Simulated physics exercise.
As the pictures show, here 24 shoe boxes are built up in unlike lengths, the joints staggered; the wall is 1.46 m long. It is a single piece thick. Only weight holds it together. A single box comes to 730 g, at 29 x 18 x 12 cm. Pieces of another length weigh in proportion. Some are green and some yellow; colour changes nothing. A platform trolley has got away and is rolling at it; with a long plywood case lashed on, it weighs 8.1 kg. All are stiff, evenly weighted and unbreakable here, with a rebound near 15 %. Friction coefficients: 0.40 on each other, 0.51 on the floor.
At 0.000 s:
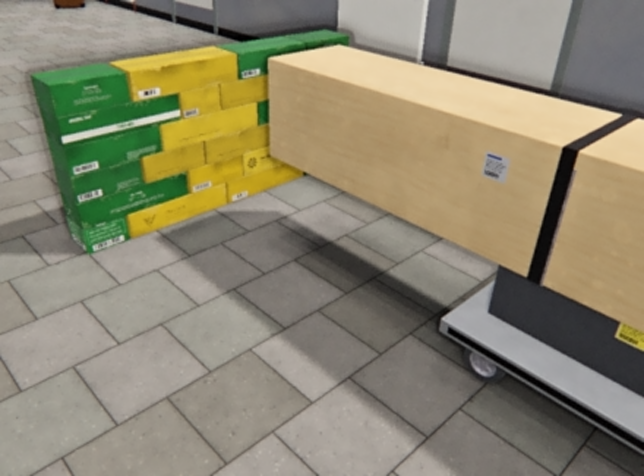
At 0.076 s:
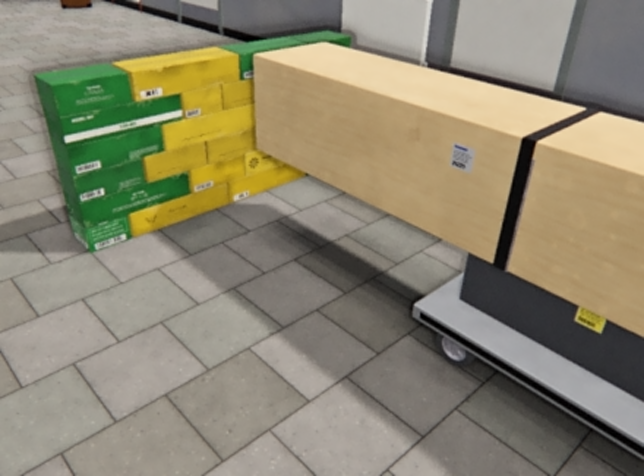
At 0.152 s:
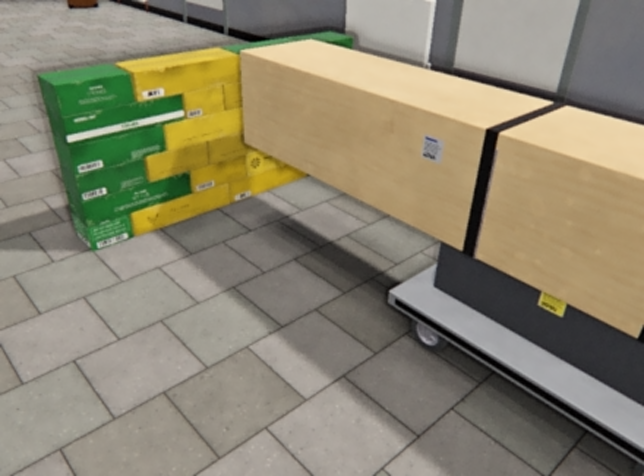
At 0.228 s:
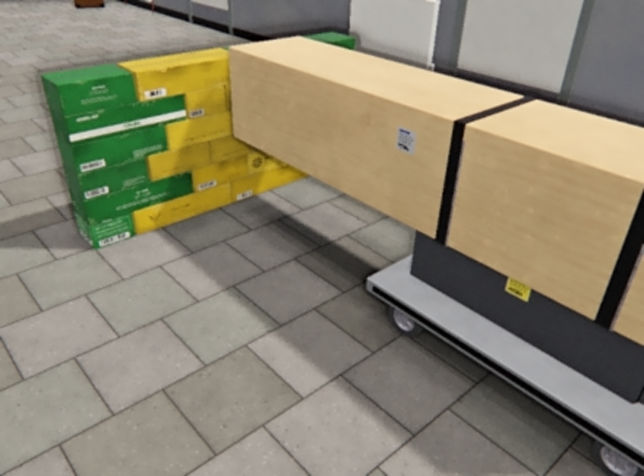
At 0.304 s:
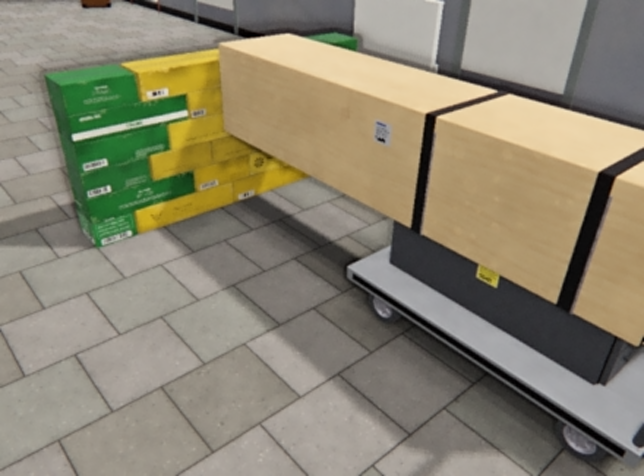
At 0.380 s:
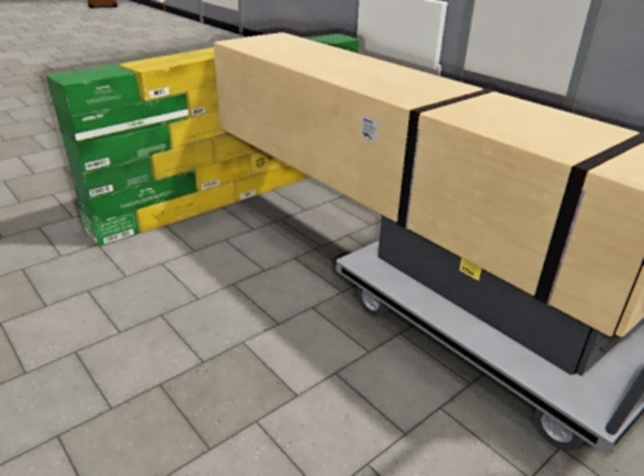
At the start, a long plywood case strapped to a platform trolley sits a short way from a staggered wall of green and yellow boxes. The trolley rolls leftward, steadily closing the gap, until the case's end meets the wall and presses slightly in, shifting some boxes a little.
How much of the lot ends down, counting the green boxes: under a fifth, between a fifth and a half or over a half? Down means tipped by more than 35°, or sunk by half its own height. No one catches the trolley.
Less than a fifth of them.
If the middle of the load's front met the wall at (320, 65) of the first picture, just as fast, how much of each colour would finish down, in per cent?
In that case green 40, yellow 20 per cent.
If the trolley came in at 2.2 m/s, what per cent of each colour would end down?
In that case green 50, yellow 40 per cent.
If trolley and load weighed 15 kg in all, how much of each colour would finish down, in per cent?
Then green 40, yellow 40 per cent.
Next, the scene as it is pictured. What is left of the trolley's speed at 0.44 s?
About 0.4 m/s.
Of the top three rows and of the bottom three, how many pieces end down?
From the top 0, from the bottom 0.
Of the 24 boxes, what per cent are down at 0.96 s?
At that moment 0 per cent.
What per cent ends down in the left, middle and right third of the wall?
In per cent: Left 0, middle 0, right 0.
After 0.44 s, load 7 cm past the wall's line, still rolling; none of the 14 green boxes down (0 of 24 in all colours); top green box unmoved; top yellow box 58 mm from its place.
After 0.48 s, load 8 cm past the wall's line, still rolling; none of the 14 green boxes down (0 of 24 in all colours); top green box unmoved; top yellow box 7 cm from its place.
After 0.62 s, load 11 cm past the wall's line, still rolling; none of the 14 green boxes down (0 of 24 in all colours); top green box 14 mm from its place; top yellow box 10 cm from its place.
After 0.96 s, load 10 cm past the wall's line, still rolling; none of the 14 green boxes down (0 of 24 in all colours); top green box unmoved; top yellow box 8 cm from its place.
In the end (1.5 s), load 8 cm past the wall's line, stopped; none of the 14 green boxes down (0 of 24 in all colours); top green box unmoved; top yellow box 7 cm from its place. That is 0 per cent. From the last view, middles, top green box near (96, 89), top yellow box near (177, 70).
